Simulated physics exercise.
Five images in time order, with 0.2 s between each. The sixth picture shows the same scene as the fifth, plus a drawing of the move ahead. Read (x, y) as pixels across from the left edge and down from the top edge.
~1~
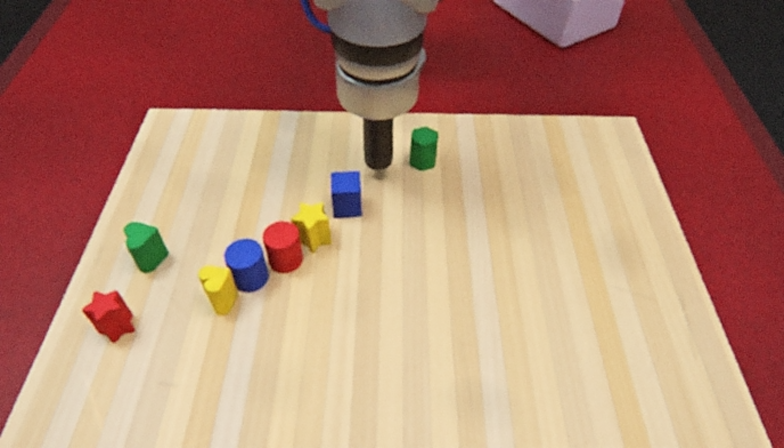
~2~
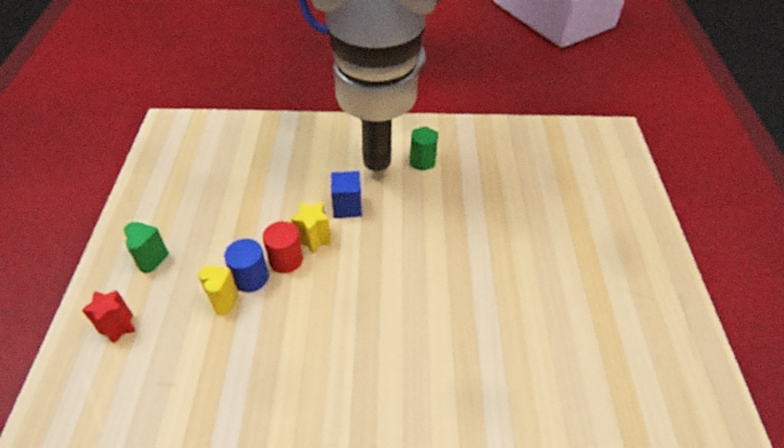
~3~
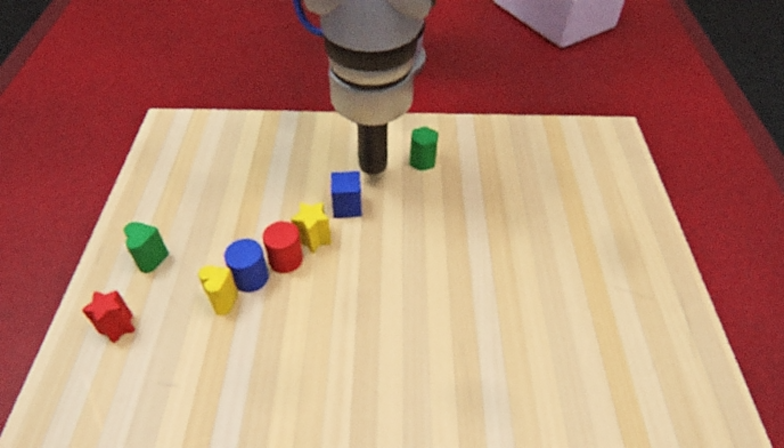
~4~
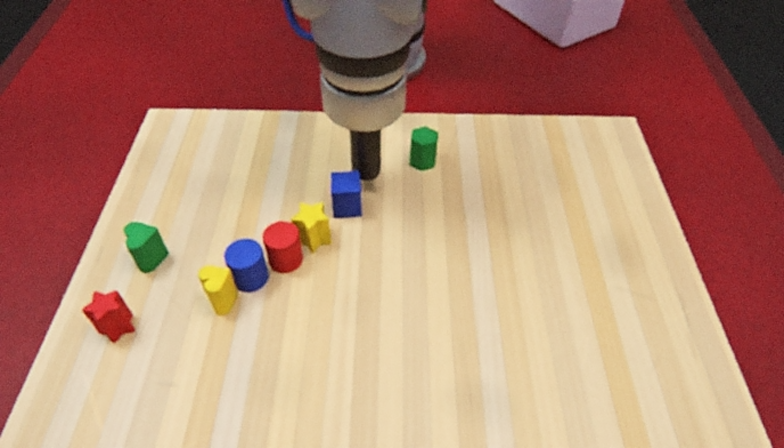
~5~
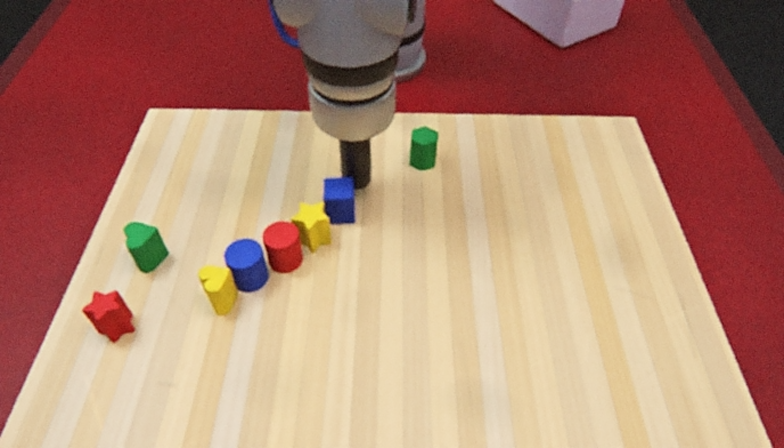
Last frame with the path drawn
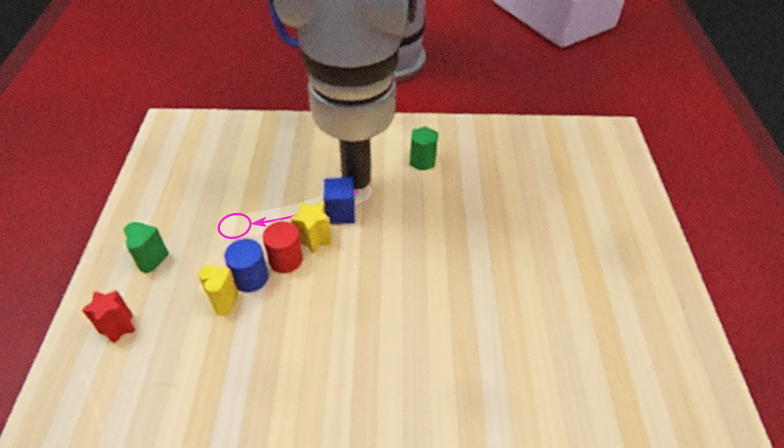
At first, a robot arm's dark stick hovers near a blue cube at the upper end of a diagonal row of coloured blocks on a wooden board. The stick moves slightly left and toward the viewer, then nudges the cube a little toward the yellow star while the other blocks stay still.
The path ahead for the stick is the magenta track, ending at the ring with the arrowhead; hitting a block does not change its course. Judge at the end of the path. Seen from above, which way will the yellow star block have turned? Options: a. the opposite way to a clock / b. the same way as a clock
My answer is option b.
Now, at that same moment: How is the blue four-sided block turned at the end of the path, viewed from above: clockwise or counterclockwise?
Viewed from the top, it goes anticlockwise.
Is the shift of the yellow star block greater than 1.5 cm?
Yes, it checks out.
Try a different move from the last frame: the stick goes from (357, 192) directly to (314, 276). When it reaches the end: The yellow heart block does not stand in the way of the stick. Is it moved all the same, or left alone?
By then it is displaced.
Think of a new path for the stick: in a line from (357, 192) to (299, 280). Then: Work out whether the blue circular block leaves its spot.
That block will leave its spot.
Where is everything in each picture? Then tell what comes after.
Stick tip (378, 161); block tops, blue circular block (243, 252); red circular block (280, 234); yellow star block (310, 213); blue four-sided block (346, 181), in the first picture.
Stick (377, 162); blocks unchanged, in the second picture.
Stick (373, 166); blocks unchanged, in the third picture.
Stick (366, 171); blocks unchanged, in the fourth picture.
Stick (357, 180); blue circular block (243, 252); red circular block (280, 234); yellow star block (310, 213); blue four-sided block (339, 187), in the fifth picture.
Path on the board, from (357, 192) through (300, 214) to (235, 226).
What follows on the original path. One third of the way, stick (319, 196); blue circular block (238, 254); red circular block (275, 241); yellow star block (308, 236), turned 40° clockwise; blue four-sided block (317, 209), turned 55° anticlockwise.
Two thirds of the way, stick (275, 208); blue circular block (239, 254); red circular block (276, 241); yellow star block (309, 238), turned 45° clockwise; blue four-sided block (311, 210), turned 100° anticlockwise.
At the end, stick (231, 214); blue circular block (239, 254); red circular block (276, 241); yellow star block (309, 238), turned 45° clockwise; blue four-sided block (311, 210), turned 100° anticlockwise.
